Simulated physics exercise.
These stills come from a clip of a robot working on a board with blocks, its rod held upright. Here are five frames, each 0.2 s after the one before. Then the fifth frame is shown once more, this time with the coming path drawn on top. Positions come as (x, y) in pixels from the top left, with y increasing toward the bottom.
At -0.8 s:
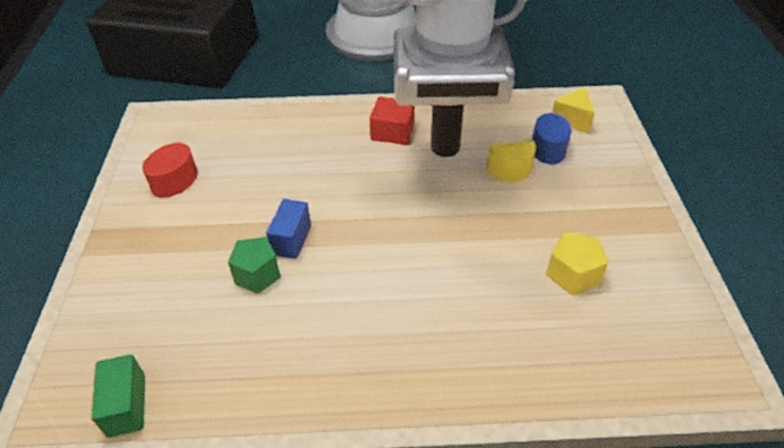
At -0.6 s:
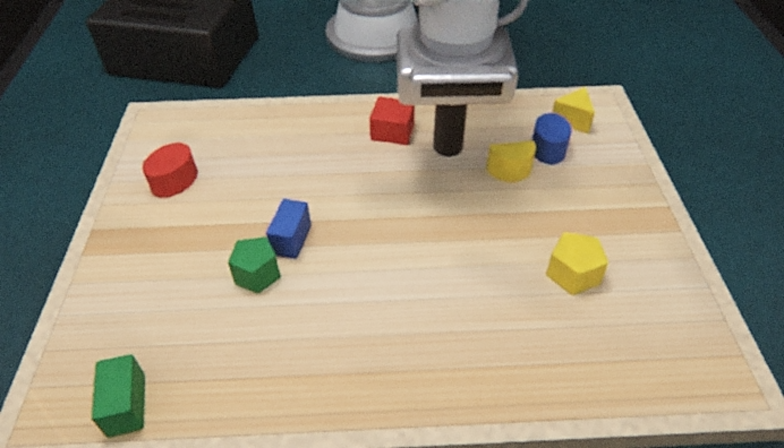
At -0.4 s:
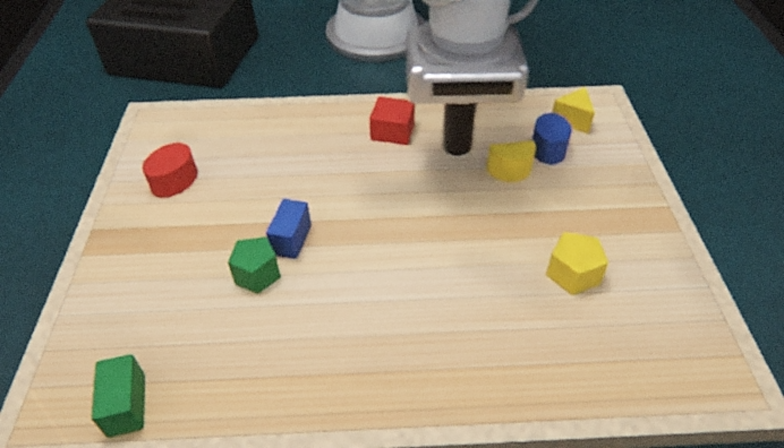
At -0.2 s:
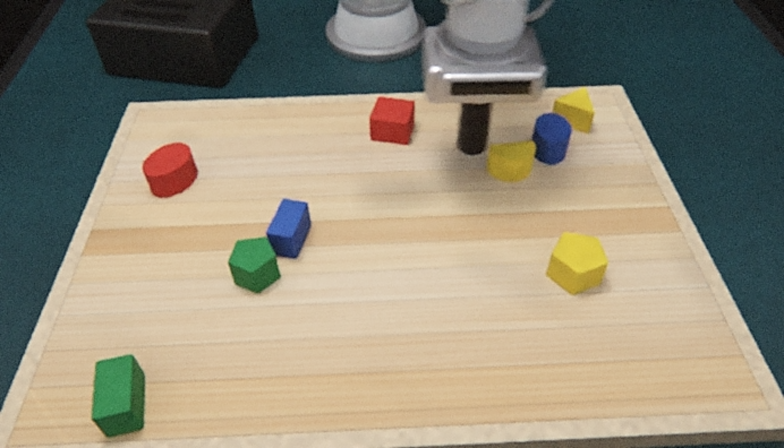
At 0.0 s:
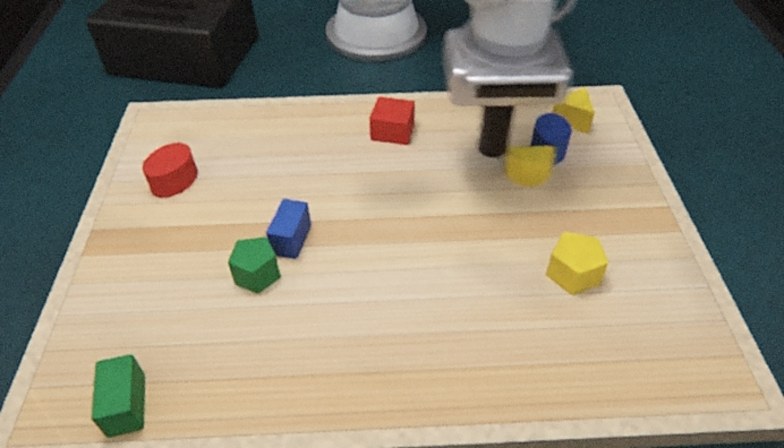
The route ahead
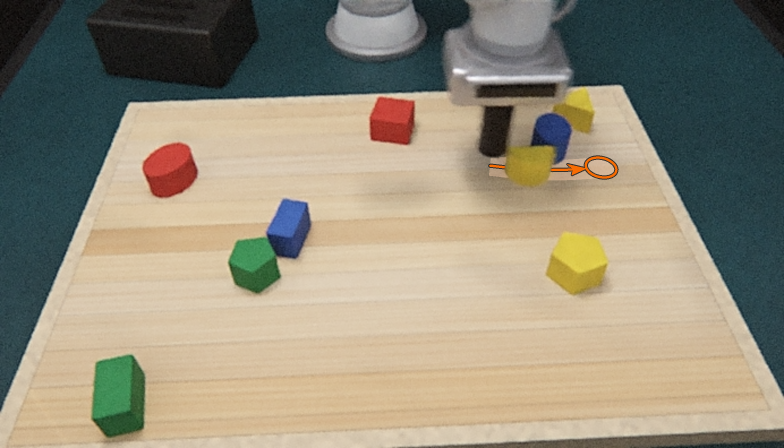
At the start, a robot arm holds a dark rod over a wooden board of scattered colored blocks, just left of a yellow half-round block. The rod slides slowly right until it reaches the yellow block, then nudges it a short way right and slightly down, while the other blocks stay still.
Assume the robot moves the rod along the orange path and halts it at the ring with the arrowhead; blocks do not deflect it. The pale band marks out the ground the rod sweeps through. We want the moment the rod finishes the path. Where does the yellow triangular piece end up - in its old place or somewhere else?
The block you're asking about stays where it is.
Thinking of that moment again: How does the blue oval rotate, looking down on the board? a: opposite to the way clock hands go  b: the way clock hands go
I choose a.
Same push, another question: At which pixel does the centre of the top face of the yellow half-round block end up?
I predict (602, 171).
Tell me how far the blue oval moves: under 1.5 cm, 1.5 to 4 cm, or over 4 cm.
Travels 1.5 to 4 cm.
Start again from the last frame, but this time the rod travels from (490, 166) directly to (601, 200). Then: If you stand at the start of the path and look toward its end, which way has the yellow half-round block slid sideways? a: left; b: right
That would be a.
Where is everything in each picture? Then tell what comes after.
Lower end of the rod at (445, 149), tops of blocks, yellow half-round block at (515, 149), blue oval at (554, 127), yellow triangular piece at (578, 99), in the first picture.
Rod at (448, 149), blocks as before, in the second picture.
Rod at (457, 148), blocks as before, in the third picture.
Rod at (472, 147), blocks as before, in the fourth picture.
Rod at (492, 150), yellow half-round block at (533, 153), blue oval at (554, 127), yellow triangular piece at (578, 99), in the fifth picture.
The drawn path runs from (490, 166) by way of (527, 169) and (565, 170) to (601, 167).
The first path, step by step. One third of the way, rod at (531, 153); yellow half-round block at (569, 163), turned 25° clockwise.
Two thirds of the way, rod at (569, 154); yellow half-round block at (593, 171), turned 75° clockwise; blue oval at (567, 124), turned 45° anticlockwise.
At the end, rod at (606, 151); yellow half-round block at (602, 171), turned 105° clockwise; blue oval at (570, 124), turned 60° anticlockwise; yellow triangular piece not moved.
